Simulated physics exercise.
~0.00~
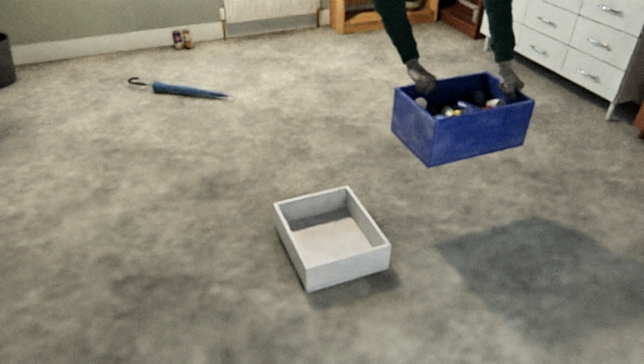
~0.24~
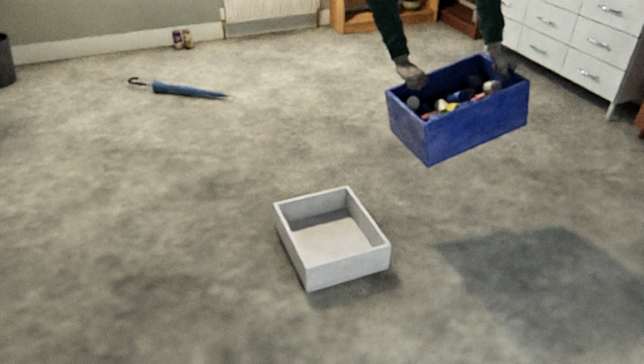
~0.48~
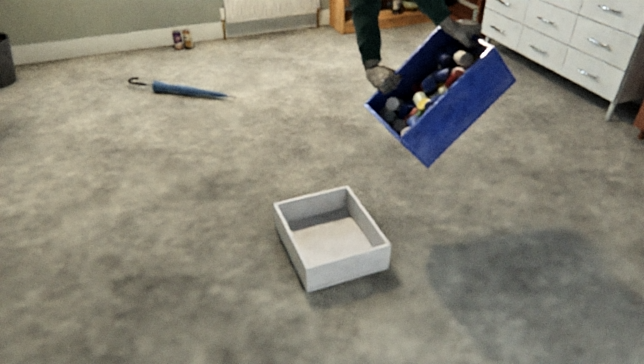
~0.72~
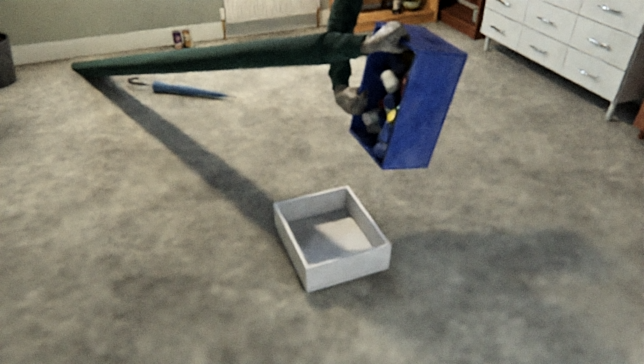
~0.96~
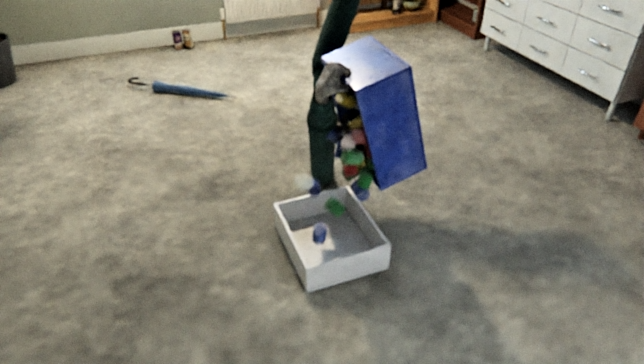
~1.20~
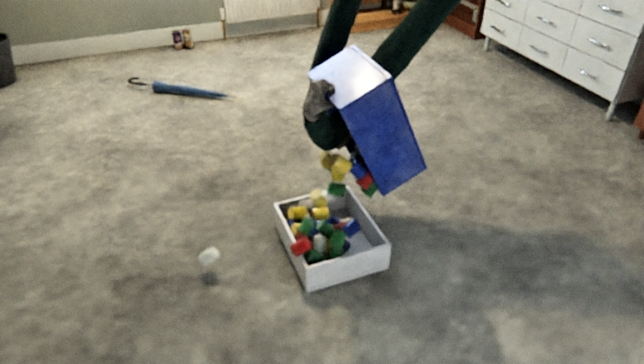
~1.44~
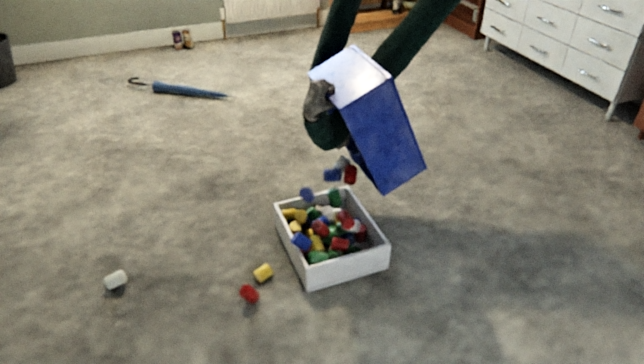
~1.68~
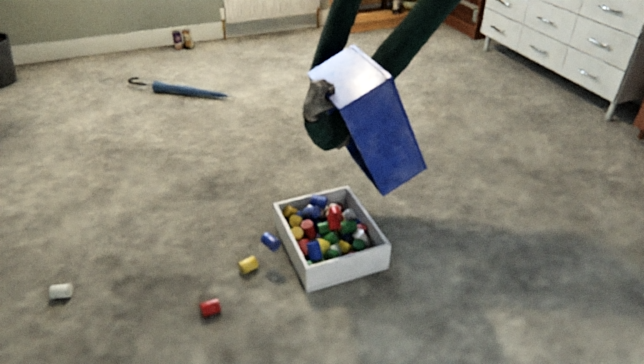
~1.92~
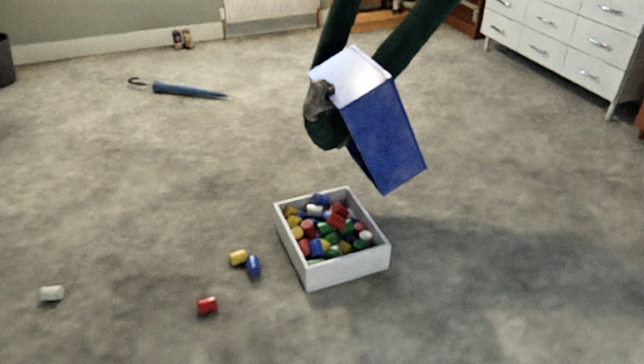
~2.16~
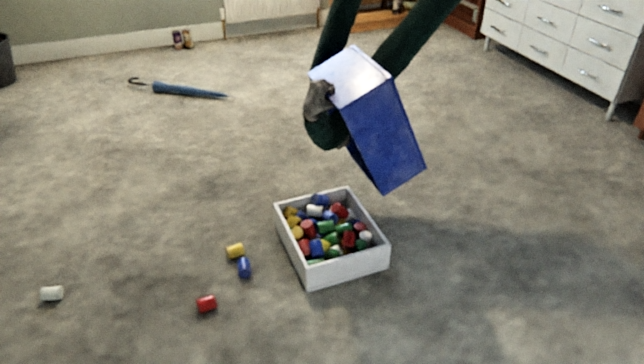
A worker in dark green sleeves and gray gloves holds a blue crate of small colourful jars above a gray carpeted floor, seen from above at an angle. An open, empty white carton sits below, with a blue umbrella lying behind to the left and white drawers at the upper right. The worker tips the crate leftward until it is upended, and the jars tumble into the carton. A white, a red, a yellow and a blue jar end up on the floor to the left. The crate stays tilted above the filled carton as the four stray jars come to rest.
